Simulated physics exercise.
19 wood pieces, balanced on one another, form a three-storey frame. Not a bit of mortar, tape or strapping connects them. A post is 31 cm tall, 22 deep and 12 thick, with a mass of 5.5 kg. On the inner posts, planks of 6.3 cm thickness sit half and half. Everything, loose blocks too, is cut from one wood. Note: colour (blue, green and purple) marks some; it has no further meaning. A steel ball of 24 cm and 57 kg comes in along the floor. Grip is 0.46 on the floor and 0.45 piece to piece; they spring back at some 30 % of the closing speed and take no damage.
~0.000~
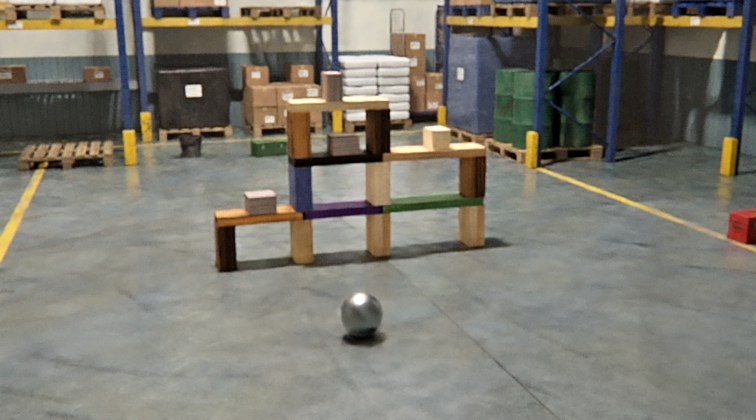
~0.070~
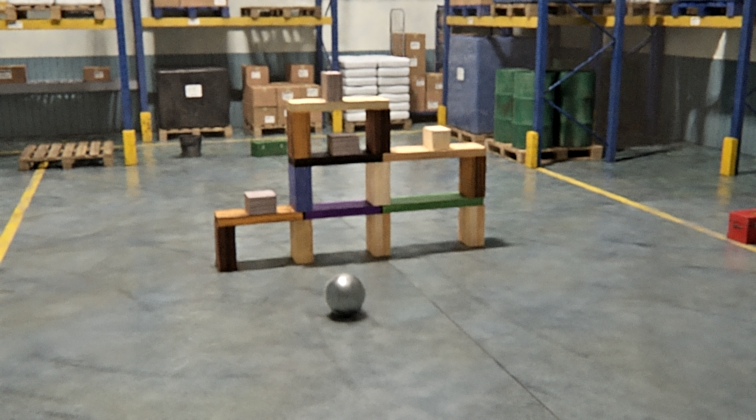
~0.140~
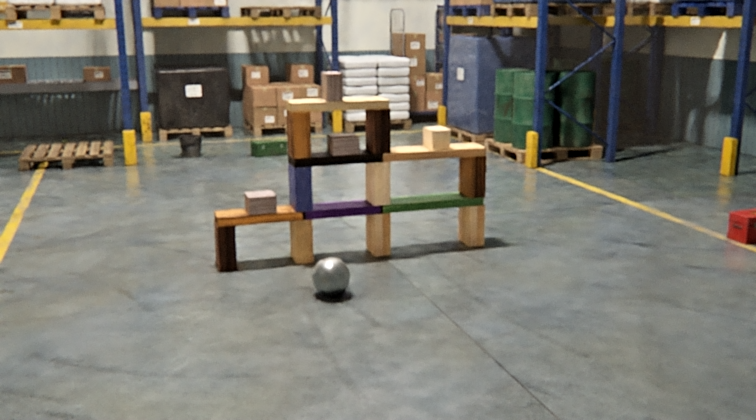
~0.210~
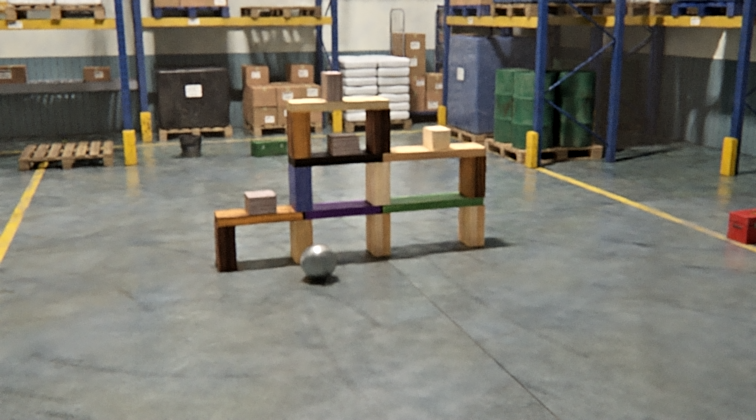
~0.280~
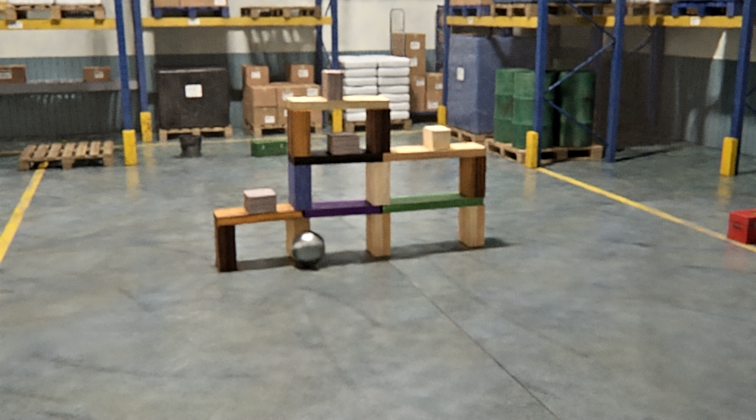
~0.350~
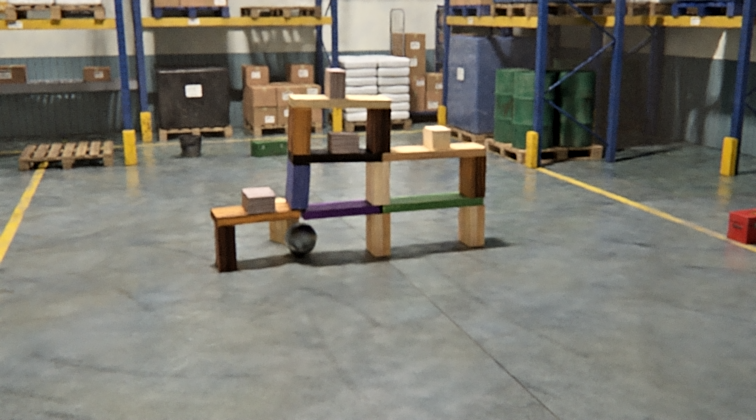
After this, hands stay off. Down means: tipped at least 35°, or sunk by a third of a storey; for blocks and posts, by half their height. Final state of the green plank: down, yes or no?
No.
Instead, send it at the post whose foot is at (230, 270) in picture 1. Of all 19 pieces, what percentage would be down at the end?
Result if so: 20 per cent.
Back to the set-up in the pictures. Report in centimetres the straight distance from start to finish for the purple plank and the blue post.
The purple one ends around 30 cm from its start and the blue one around 40 cm.
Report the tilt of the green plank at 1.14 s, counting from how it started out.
0°.
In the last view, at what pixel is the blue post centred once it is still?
It ends up centred close to (276, 233).
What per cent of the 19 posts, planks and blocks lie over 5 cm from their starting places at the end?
85 in a hundred.
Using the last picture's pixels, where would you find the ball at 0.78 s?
Position: About (266, 194).
By 0.52 s, ball still moving; 3 of the 19 pieces down; green plank unmoved; purple plank tilted 24°, 9 cm lower.
By 0.78 s, ball still moving; 11 of the 19 pieces down; green plank unmoved; purple plank tilted 30°, 18 cm lower.
By 1.14 s, ball still moving; 15 of the 19 pieces down; green plank moved 22 mm; blue post tilted 8°, 37 cm lower.
By 1.76 s, ball still moving; 15 of the 19 pieces down; green plank moved 20 mm; blue post tilted 20°, 36 cm lower.
When it is over (3.0 s), ball rolling away; 15 of the 19 pieces down; green plank moved 20 mm; blue post tilted 20°, 36 cm lower; purple plank 31 cm lower. In pixels of the last frame, middles, green plank near (432, 202), blue post near (276, 233).
